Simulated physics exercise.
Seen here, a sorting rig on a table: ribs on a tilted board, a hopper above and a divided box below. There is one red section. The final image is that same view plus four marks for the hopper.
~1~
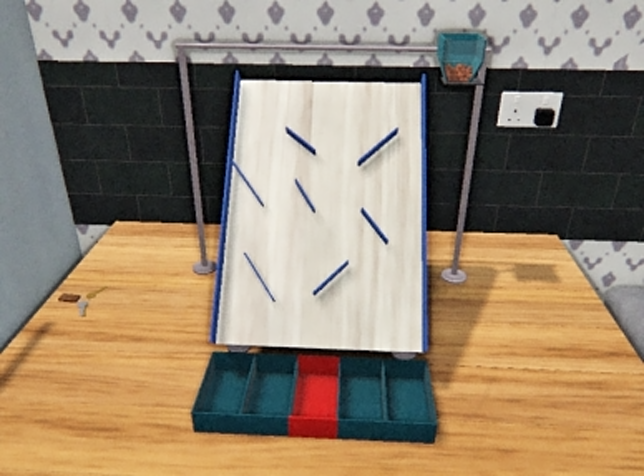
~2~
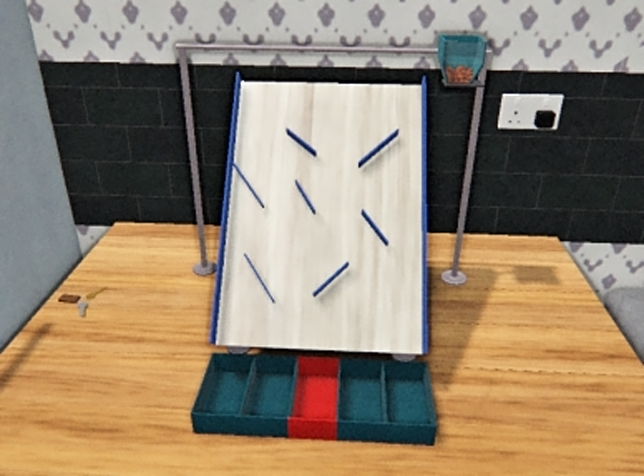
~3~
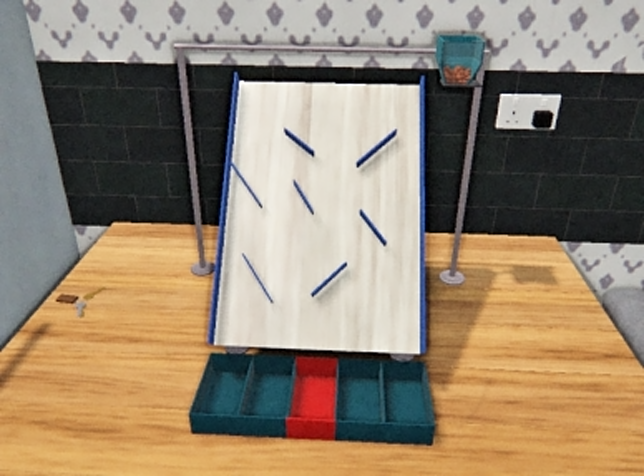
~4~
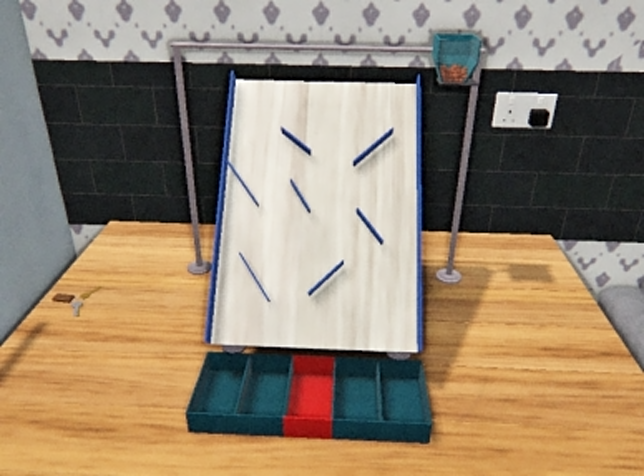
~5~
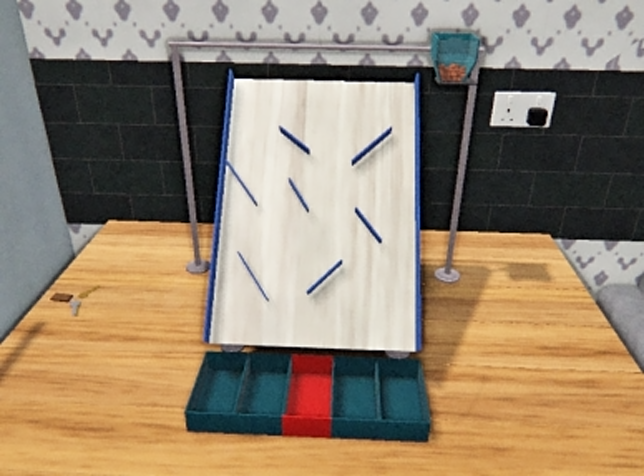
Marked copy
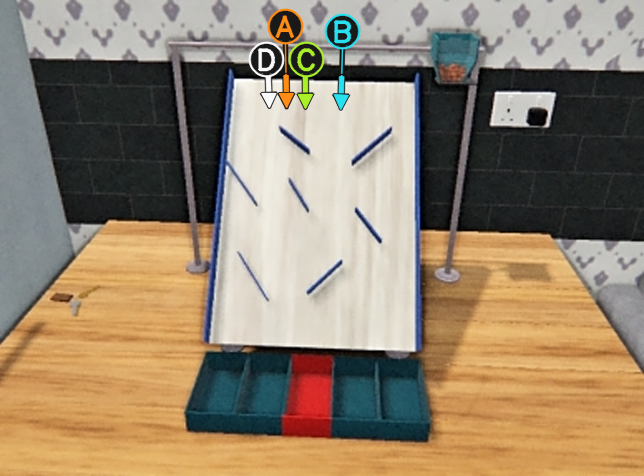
A tilted board with blue ribs stood on a wooden table, with a small hopper up at the right and a divided green box with one red section below, and nothing on it moved.
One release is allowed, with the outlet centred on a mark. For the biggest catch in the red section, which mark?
It is D.
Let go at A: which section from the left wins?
The second.
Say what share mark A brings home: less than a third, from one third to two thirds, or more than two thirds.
Less than a third.
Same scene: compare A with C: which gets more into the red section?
Mark A.
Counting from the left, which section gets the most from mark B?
The second.
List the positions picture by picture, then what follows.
The first frame shows hopper near (458, 71), clay pellets, door shut.
The second frame shows ribs (286, 128) to (316, 151), (359, 163) to (398, 129), (233, 162) to (262, 204).
The third frame shows ribs (294, 180) to (312, 210), (360, 209) to (386, 243), (242, 254) to (271, 301).
The fourth frame shows ribs (308, 293) to (343, 261).
The fifth frame shows red section near (307, 426), number 3 of 5 from the left.
On the marked copy, mark A meets the board at (286, 102); mark B meets the board at (340, 104); mark C meets the board at (305, 103); mark D meets the board at (269, 102).
With A, close to a quarter in the red section, close to half in other sections, close to a quarter outside the box.
With B, only a few in the red section, the bulk in other sections, a small share outside the box.
With C, only a few in the red section, the bulk in other sections, close to a quarter outside the box.
With D, close to a third in the red section, close to a third in other sections, close to a quarter outside the box.
